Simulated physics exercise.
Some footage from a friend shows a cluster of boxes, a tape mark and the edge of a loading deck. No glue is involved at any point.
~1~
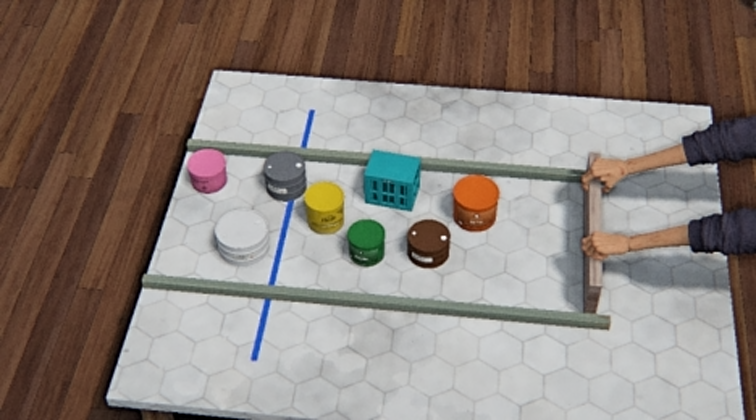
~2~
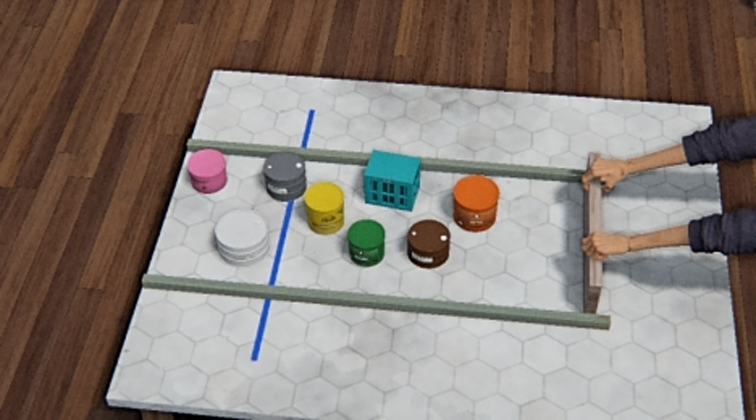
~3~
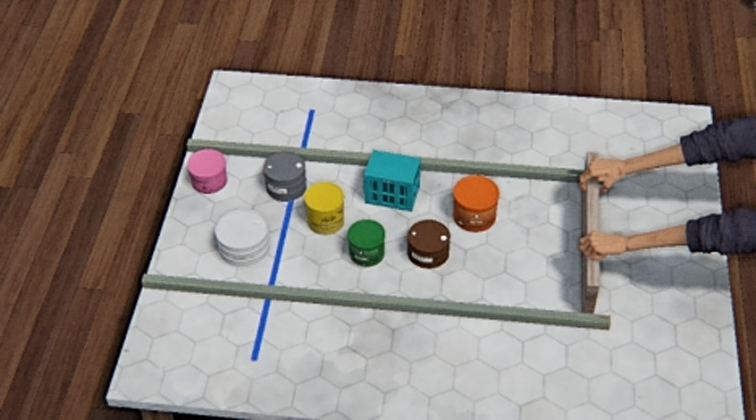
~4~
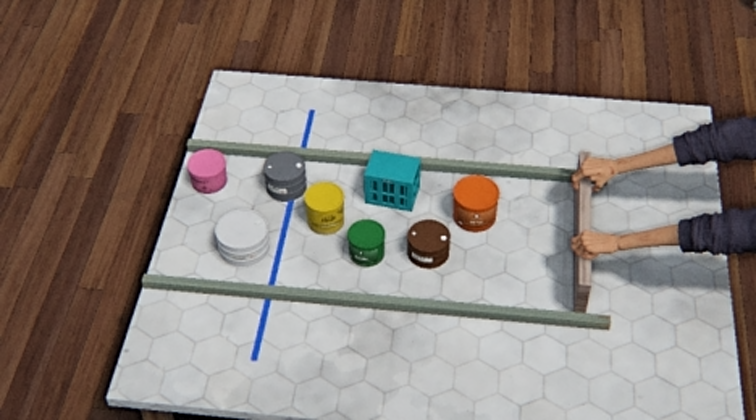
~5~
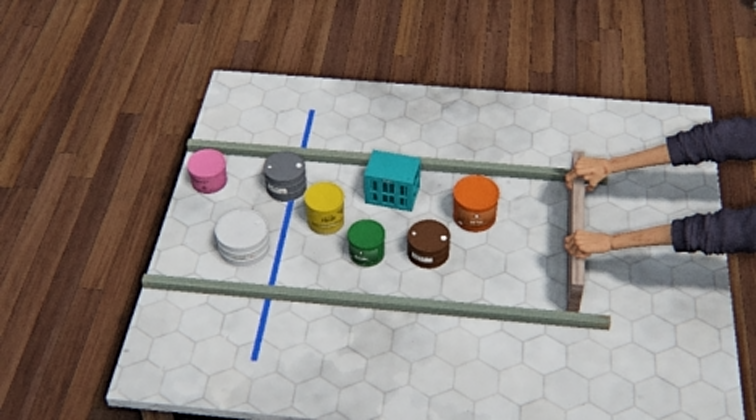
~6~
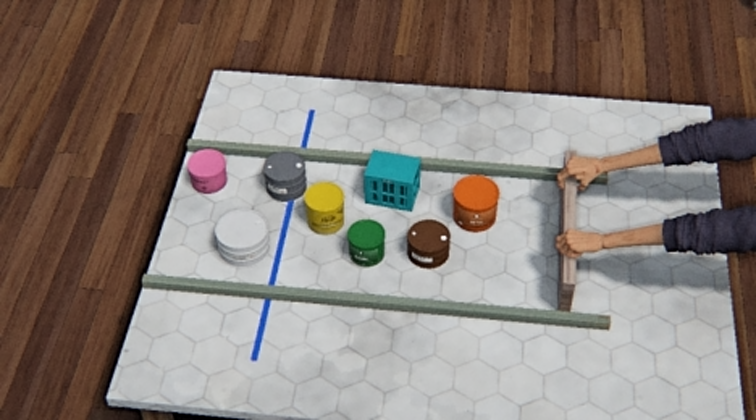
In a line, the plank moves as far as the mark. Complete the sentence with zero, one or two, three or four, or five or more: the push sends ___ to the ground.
The push sends zero to the ground.
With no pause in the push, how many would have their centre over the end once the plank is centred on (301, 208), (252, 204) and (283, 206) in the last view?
It would be 0, 1 and 0.
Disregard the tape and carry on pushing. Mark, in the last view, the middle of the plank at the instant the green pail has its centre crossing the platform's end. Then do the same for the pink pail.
The green pail gives roughly (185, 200), the pink pail roughly (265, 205).
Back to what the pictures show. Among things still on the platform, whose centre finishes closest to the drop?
The pink pail is the one.
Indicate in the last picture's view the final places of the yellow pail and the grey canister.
In the last view, the middles sit near (229, 213) and near (238, 173).
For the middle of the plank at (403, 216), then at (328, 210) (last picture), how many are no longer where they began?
The count is 4 at the first point and 7 at the second.
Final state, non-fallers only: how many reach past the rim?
The total here is 0.
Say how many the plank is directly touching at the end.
4 touch it.
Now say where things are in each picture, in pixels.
The first picture shows pink pail (208, 172); white canister (243, 239); grey canister (285, 176); plank (592, 232); tape (286, 223).
The second picture shows white canister (243, 239); turquoise crate (393, 181).
The third picture shows grey canister (285, 176); orange pail (475, 204).
The fourth picture shows pink pail (208, 172); green pail (367, 244).
The fifth picture shows white canister (243, 239); brown canister (429, 244).
The sixth picture shows pink pail (208, 172); white canister (243, 239); grey canister (285, 176); plank (568, 230); tape (286, 223).
Soon after, none off yet; pink pail at rest near (208, 172); white canister at rest near (243, 239); grey canister at rest near (285, 176).
In the end, the number that fall off is zero.
